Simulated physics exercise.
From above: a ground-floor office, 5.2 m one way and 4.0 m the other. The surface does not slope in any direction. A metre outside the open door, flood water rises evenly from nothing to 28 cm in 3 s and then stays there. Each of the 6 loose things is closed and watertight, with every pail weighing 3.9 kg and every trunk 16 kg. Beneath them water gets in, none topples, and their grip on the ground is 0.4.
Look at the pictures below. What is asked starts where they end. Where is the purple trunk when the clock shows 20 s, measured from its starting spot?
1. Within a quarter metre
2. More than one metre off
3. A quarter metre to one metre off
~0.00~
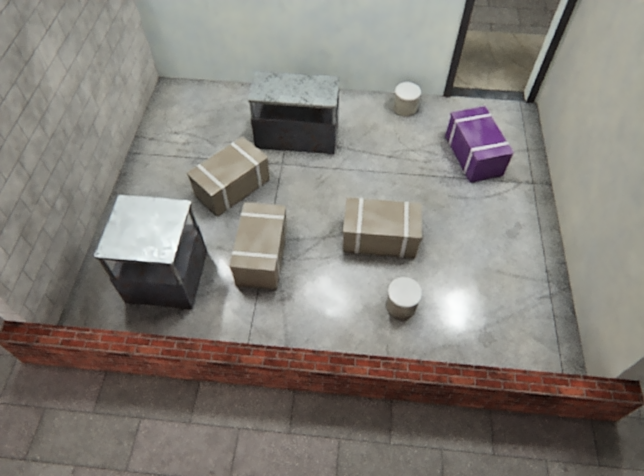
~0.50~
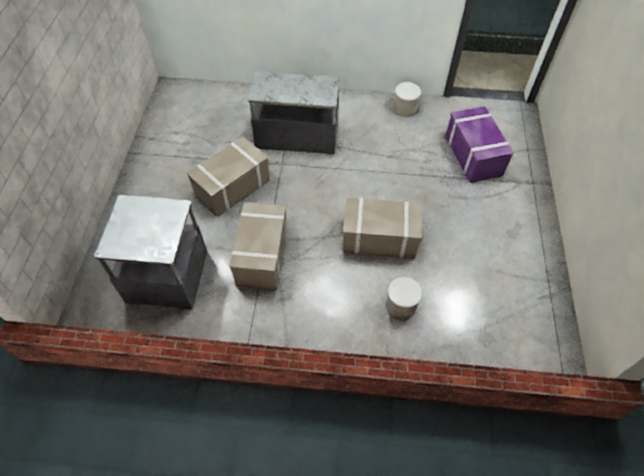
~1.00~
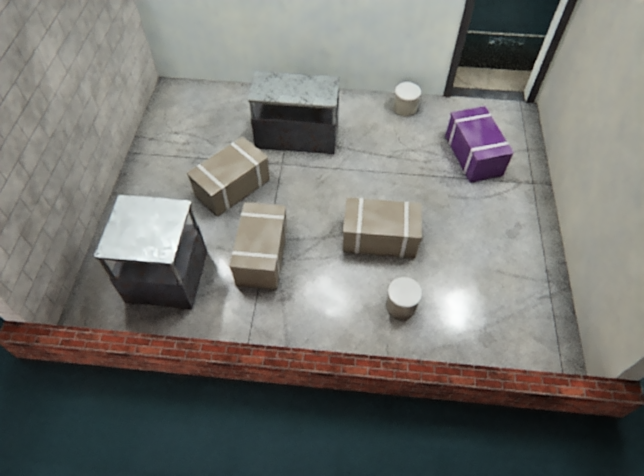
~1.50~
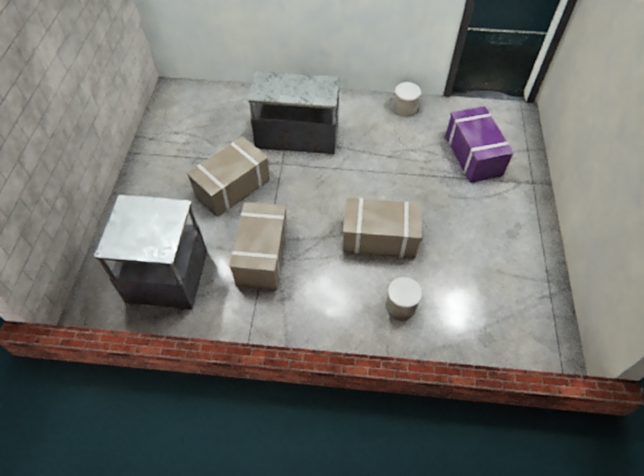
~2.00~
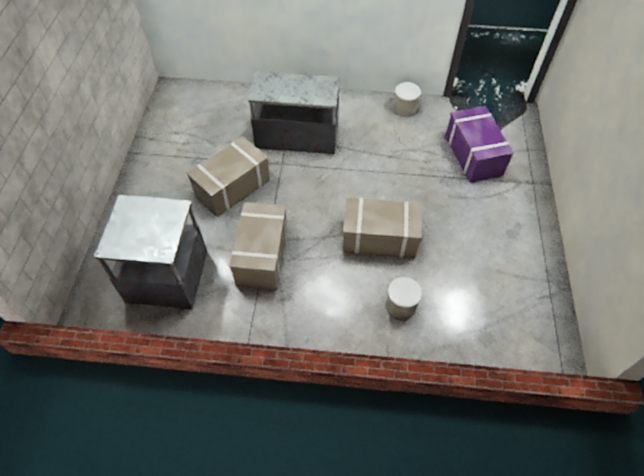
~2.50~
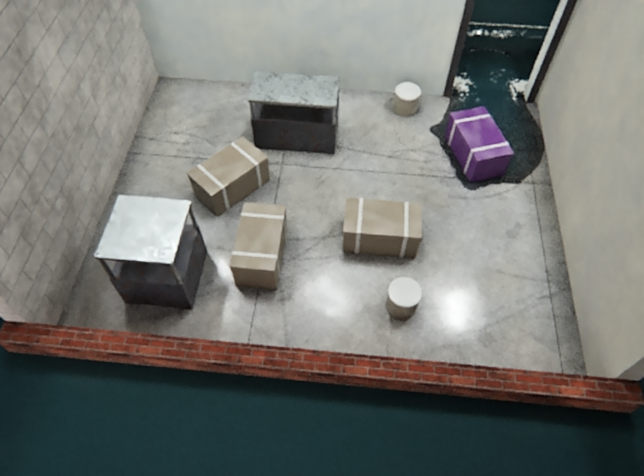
2.
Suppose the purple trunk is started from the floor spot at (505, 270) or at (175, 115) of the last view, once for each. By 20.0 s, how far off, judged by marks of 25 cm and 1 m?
So, one try each: It goes a long distance the first time and budges a bit the second.
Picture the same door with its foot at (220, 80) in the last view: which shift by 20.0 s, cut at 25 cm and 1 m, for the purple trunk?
Then the purple trunk would have shifted modestly.
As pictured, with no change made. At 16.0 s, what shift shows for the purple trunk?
About 200 cm by then.
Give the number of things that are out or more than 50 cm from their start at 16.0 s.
The number by then is 6.
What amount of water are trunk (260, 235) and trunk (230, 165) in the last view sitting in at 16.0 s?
About 14 and 16 cm.
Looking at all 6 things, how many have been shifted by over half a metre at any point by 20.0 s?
My count gives 6.
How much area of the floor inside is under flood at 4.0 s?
Somewhere about 7.5 m2, give or take.
After 4.0 s the purple trunk is near (429, 200), 1.2 m from its start, aground; 0 afloat.
After 9.0 s the purple trunk is near (282, 269), 2.9 m from its start, afloat; 3 afloat.
After 16.0 s the purple trunk is near (374, 218), 1.8 m from its start, afloat; 6 afloat.
After 20.0 s the purple trunk is near (265, 178), 2.6 m from its start, afloat; 6 afloat.
